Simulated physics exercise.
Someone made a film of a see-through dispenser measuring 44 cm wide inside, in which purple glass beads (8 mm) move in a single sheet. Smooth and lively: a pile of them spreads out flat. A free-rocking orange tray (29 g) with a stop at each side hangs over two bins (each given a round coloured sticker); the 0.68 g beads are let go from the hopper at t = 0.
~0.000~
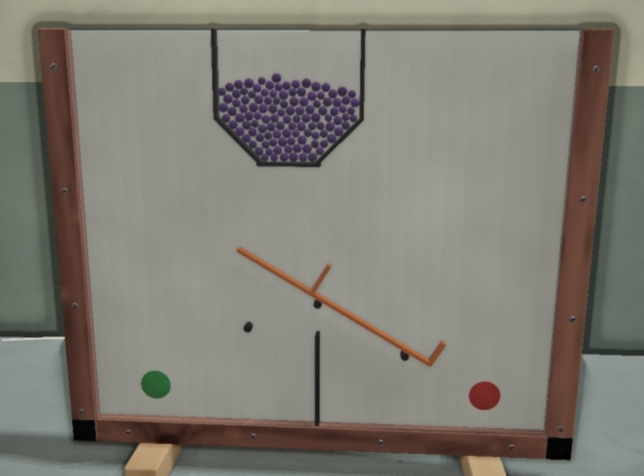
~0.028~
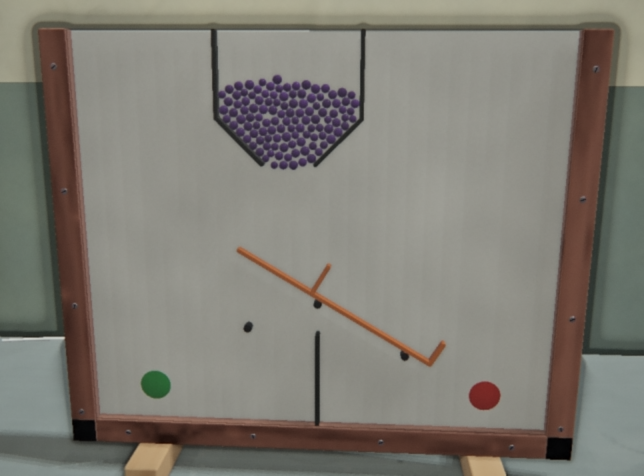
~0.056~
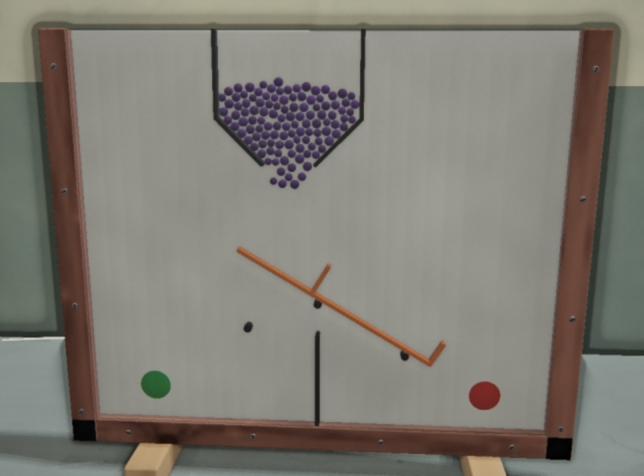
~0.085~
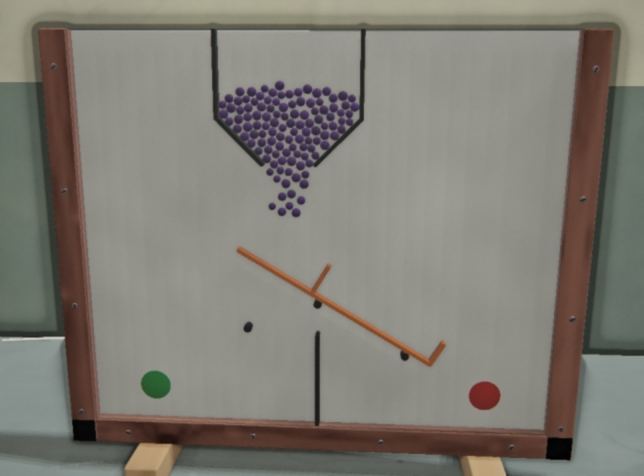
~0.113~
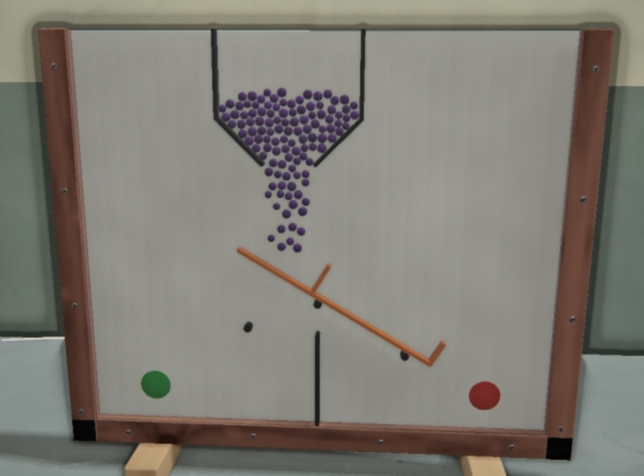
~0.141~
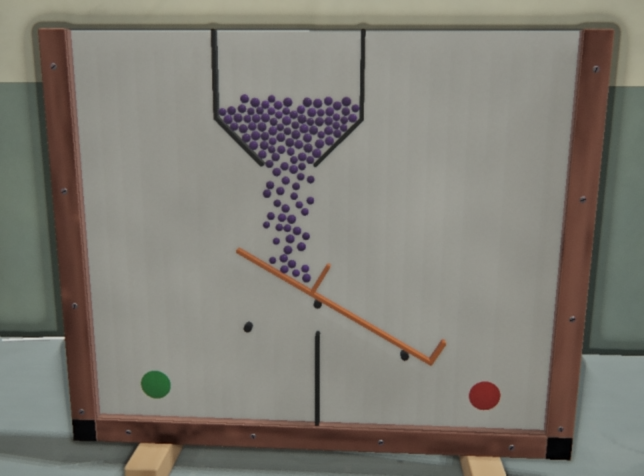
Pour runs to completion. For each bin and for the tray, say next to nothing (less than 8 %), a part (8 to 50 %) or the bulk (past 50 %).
Red bin: Very little, green bin: More than half, tray: A moderate portion.
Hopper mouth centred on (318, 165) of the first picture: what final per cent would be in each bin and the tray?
The red bin ends with 30 %, the green bin with 5 %, and the tray with 60 %.
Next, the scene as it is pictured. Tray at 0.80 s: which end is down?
At that moment the tray sits with its right end down.
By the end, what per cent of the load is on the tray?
I'd put it at close to 25 per cent.
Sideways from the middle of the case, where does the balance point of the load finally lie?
7 cm left.
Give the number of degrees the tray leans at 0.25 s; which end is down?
10°, right end low.
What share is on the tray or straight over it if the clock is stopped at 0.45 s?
65%, give or take.
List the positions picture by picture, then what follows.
In the first picture, gate shut, about 120 beads in the hopper; its mouth (262, 164) to (316, 165); tray right end down 31°; its ends (239, 250) and (430, 363), top of its upright wall (329, 267); pivot (318, 304); stops (248, 327) and (405, 355); a lip at the right end; red bin (485, 396), green bin (156, 385).
In the second picture, 3 out; leading bead (274, 165); tray right end down 31°.
In the third picture, 8 out; leading bead (295, 184); tray right end down 31°.
In the fourth picture, 17 out; leading bead (296, 213); tray right end down 31°.
In the fifth picture, 27 out; leading bead (297, 248); tray right end down 31°.
In the sixth picture, 36 out; leading bead (307, 278); tray right end down 30°; its ends (239, 251) and (430, 362), top of its upright wall (328, 266).
After 0.25 s 55 % have left the hopper; tray right end down 12°; on or over it 55 %, past it to the left 0 %, to the right 0 %.
After 0.45 s 100 % have left the hopper; tray left end down 21°; on or over it 65 %, past it to the left 35 %, to the right 0 %.
After 0.80 s 100 % have left the hopper; tray right end down 31°; on or over it 30 %, past it to the left 70 %, to the right 0 %.
All still by 2.8 s, red bin 5 %, green bin 70 %, tray 25 %; tray right end down 31°.
